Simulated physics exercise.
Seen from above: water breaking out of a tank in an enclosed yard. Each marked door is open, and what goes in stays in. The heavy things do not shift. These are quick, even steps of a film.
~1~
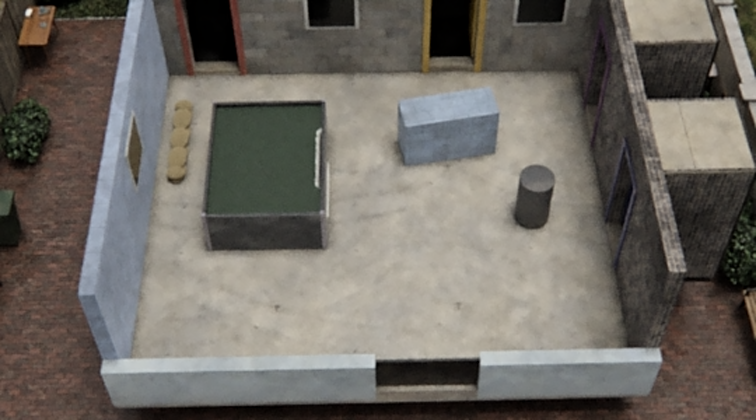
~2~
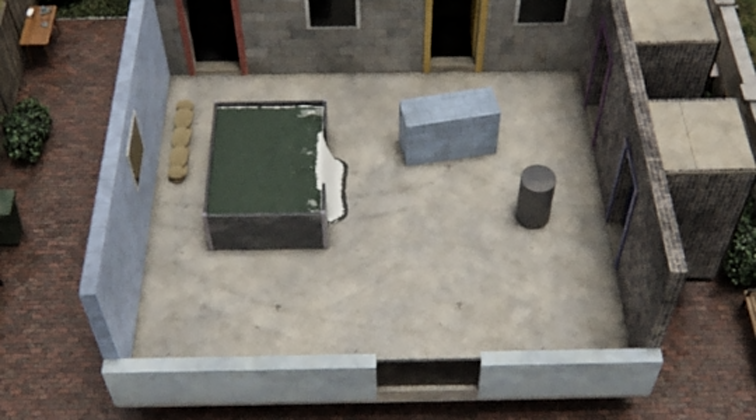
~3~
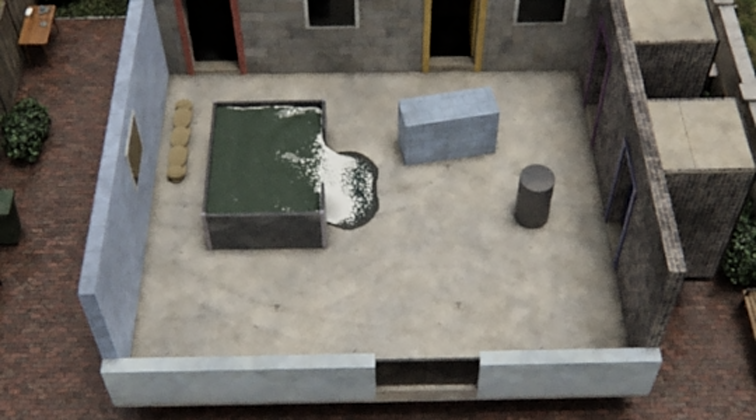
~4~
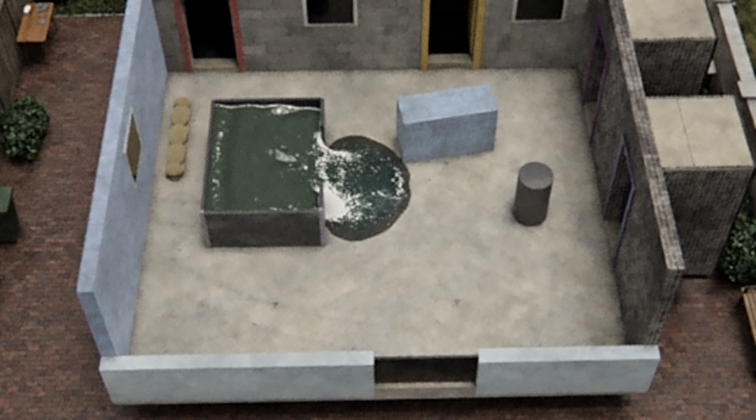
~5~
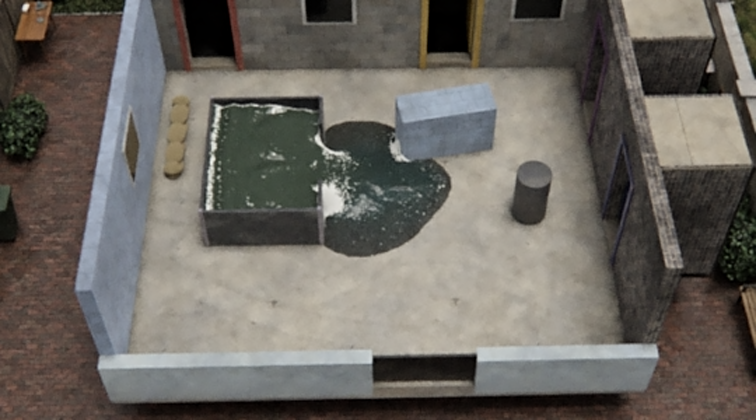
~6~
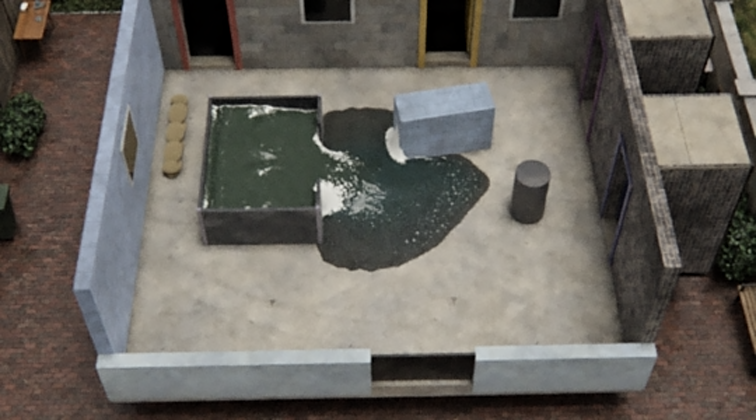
Dark green water pouring from the right side of an open tank and spreading rightward across a walled yard, meeting a pale block.
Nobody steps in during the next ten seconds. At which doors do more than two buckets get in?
The red door holds within the limit; the purple door holds within the limit; the yellow door holds within the limit; the blue door floods.
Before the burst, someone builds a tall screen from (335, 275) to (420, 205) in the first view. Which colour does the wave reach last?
Last comes the red one.
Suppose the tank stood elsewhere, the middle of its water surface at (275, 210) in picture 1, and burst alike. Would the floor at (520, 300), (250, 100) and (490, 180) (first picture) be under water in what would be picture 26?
In that order: Covered, clear, wet.
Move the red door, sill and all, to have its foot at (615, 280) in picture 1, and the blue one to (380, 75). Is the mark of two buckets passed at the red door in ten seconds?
Red door lets more in.
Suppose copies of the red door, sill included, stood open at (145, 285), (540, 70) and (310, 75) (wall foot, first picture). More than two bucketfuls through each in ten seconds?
In turn: Takes less, passes that mark, is under.
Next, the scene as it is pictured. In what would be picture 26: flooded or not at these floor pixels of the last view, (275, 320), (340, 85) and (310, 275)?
In turn: Dry, wet, free of water.
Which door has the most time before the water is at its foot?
Last comes the door marked red.
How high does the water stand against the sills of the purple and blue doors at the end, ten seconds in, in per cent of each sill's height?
About 70 and 130 per cent.
A moment on, water covers 30 % of the floor; the red door not reached, the purple door not reached, the yellow door not reached, the blue door not reached.
Next, water covers 45 % of the floor; the red door not reached, the purple door wet at the sill, nothing in, the yellow door wet at the sill, nothing in, the blue door under two buckets in.
Then, water covers 55 % of the floor; the red door wet at the sill, nothing in, the purple door under two buckets in, the yellow door wet at the sill, nothing in, the blue door over two buckets in.
Later, water covers 85 % of the floor; the red door wet at the sill, nothing in, the purple door under two buckets in, the yellow door wet at the sill, nothing in, the blue door far over two buckets in.
In the end, water covers 95 % of the floor; the red door wet at the sill, nothing in, the purple door under two buckets in, the yellow door wet at the sill, nothing in, the blue door far over two buckets in.
